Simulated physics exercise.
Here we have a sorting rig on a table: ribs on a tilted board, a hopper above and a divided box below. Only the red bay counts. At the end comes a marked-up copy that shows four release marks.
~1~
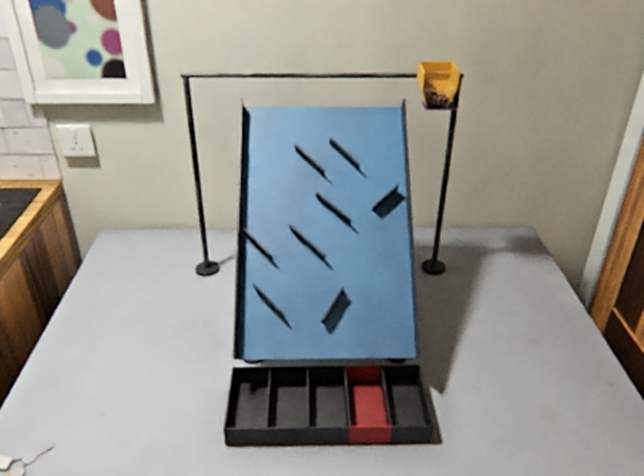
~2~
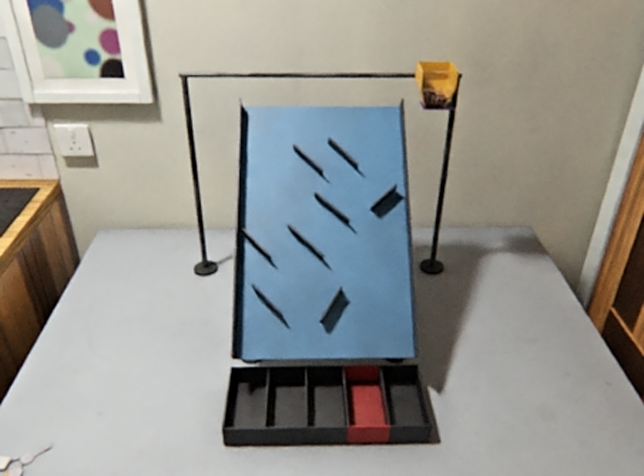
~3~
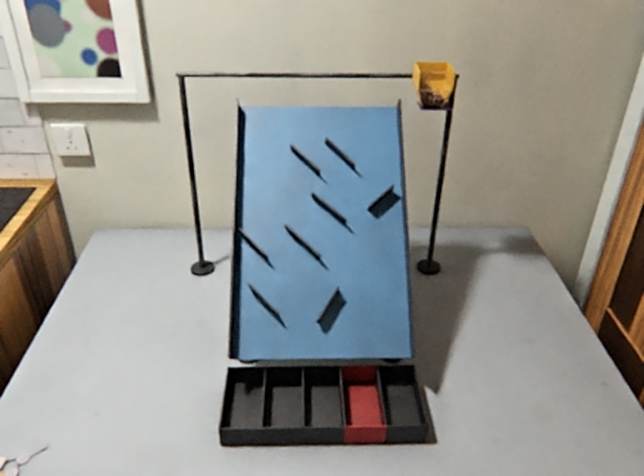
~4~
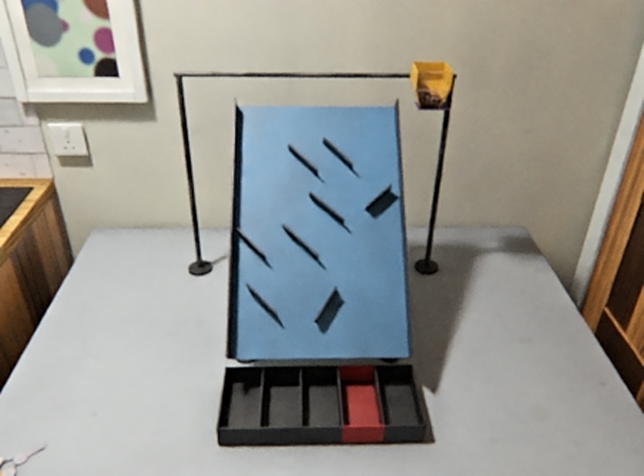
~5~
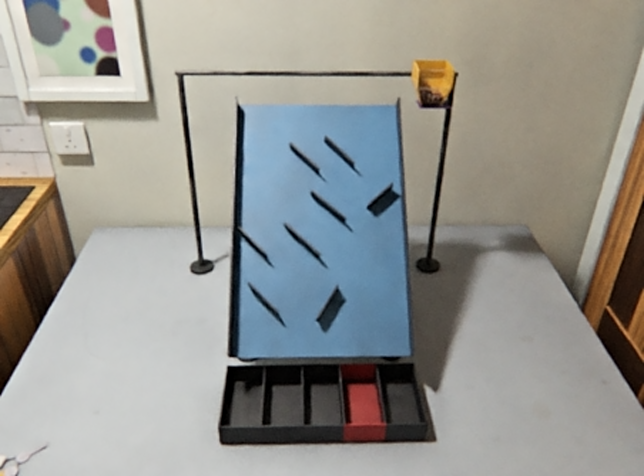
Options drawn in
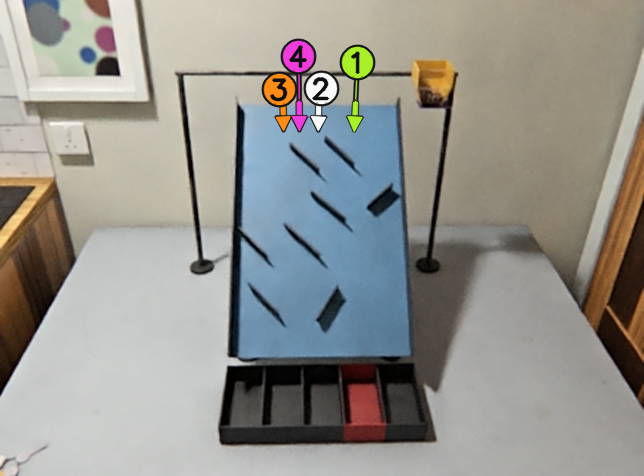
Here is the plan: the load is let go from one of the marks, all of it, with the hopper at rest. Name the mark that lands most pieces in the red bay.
Mark 1 does it best.
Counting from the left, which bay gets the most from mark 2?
The fifth from the left.
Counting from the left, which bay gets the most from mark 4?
The fifth from the left.
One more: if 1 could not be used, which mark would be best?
2.
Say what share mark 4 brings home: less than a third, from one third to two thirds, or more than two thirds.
It is less than a third.
On the marked copy, mark 1 meets the board at (354, 125); mark 2 meets the board at (318, 125); mark 3 meets the board at (283, 125); mark 4 meets the board at (299, 125).
For mark 1, roughly half in the red bay, roughly a third in other bays, about a tenth outside the box.
For mark 2, roughly a quarter in the red bay, the larger part in other bays.
For mark 3, just a few in the red bay, almost all in other bays.
For mark 4, just a few in the red bay, almost all in other bays, just a few outside the box.
